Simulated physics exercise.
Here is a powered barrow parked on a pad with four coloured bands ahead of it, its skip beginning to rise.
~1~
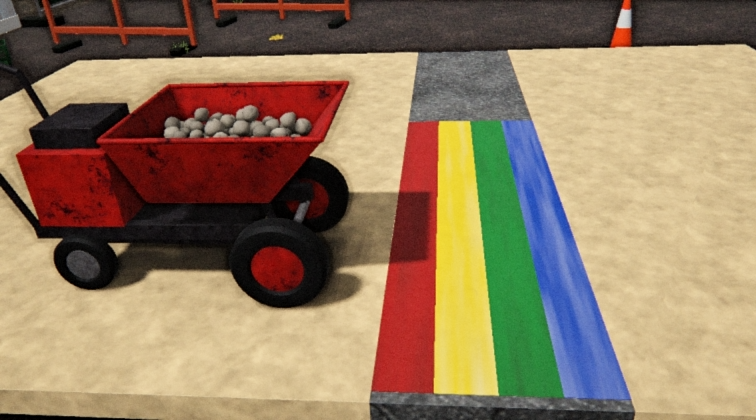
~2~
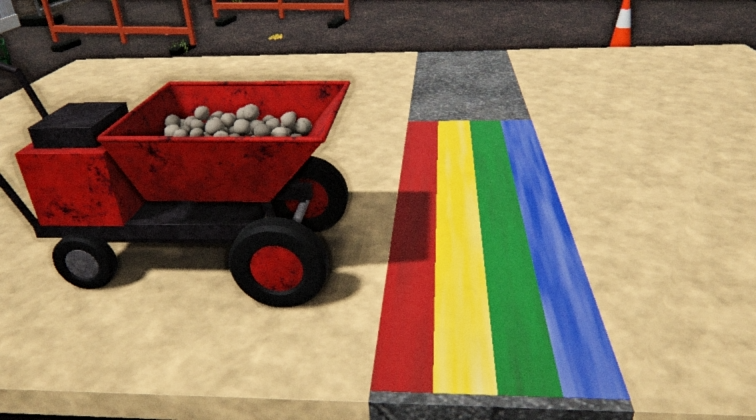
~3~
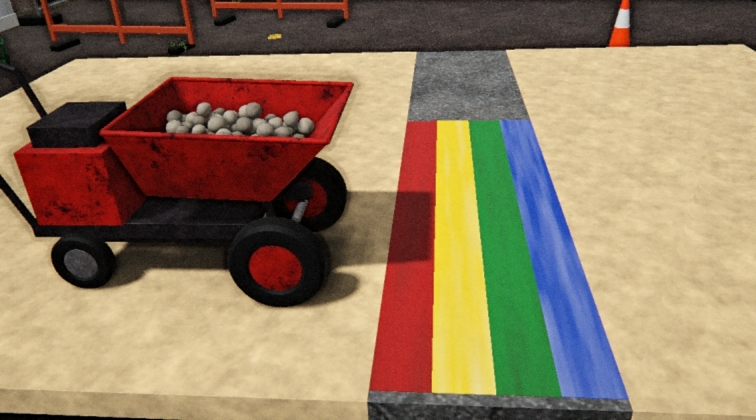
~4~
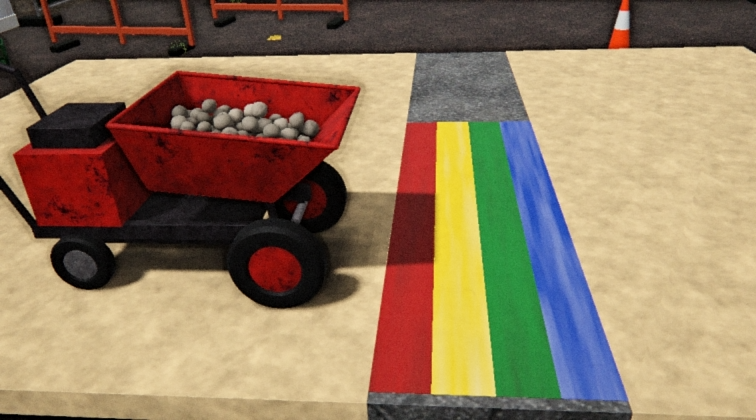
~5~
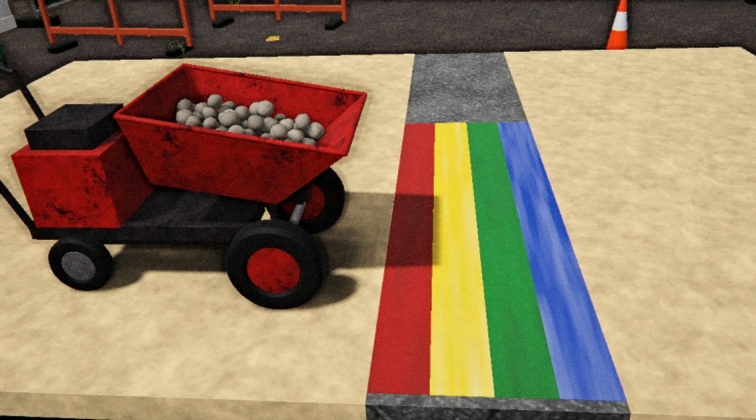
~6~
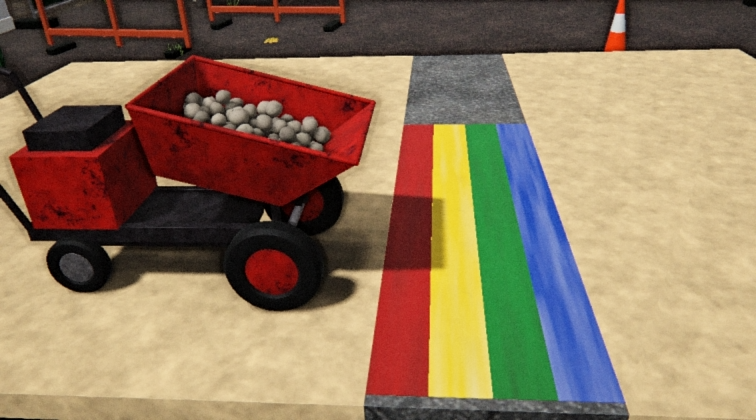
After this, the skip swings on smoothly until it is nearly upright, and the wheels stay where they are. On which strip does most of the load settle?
Most covered: The yellow band.
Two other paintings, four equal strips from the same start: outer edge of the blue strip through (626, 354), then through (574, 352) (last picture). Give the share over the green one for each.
In turn 20 and 30 in a hundred.
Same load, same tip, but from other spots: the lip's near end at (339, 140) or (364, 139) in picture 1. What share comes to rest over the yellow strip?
First some 40, then 10 per cent.
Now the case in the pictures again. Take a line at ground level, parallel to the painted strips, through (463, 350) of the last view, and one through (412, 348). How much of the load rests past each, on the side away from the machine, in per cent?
The first gives 50 %, the second 90 %.
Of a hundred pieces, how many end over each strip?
Red strip near 5; yellow strip near 45; green strip near 30; blue strip near 5.
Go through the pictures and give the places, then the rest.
The first picture shows lip of the skip near (321, 140), level; top of the load near (216, 128), river pebbles; red strip near (406, 339); yellow strip near (464, 341); green strip near (522, 342); blue strip near (582, 344).
The second picture shows lip of the skip near (322, 140), level; top of the load near (216, 126).
The third picture shows lip of the skip near (327, 142), tipped barely; top of the load near (218, 123).
The fourth picture shows lip of the skip near (336, 147), tipped a little; top of the load near (224, 121).
The fifth picture shows lip of the skip near (345, 154), tipped a little; top of the load near (200, 130).
The sixth picture shows lip of the skip near (356, 163), tipped clearly; top of the load near (207, 125); red strip near (401, 343); yellow strip near (458, 344); green strip near (517, 345); blue strip near (576, 347).
Shortly afterwards, skip tipped steeply; the whole lot in the skip.
Next, skip tipped steeply; the bulk in the skip; only a few over the red strip; a little over the yellow strip; only a few over the green strip.
Some moments later, skip tipped right over; near a quarter in the skip; only a few over the red strip; near half over the yellow strip; near a quarter over the green strip; a little over the blue strip; only a few off the paint.
In the end, skip tipped right over; a little in the skip; a little over the red strip; near half over the yellow strip; near a quarter over the green strip; a little over the blue strip; only a few off the paint.
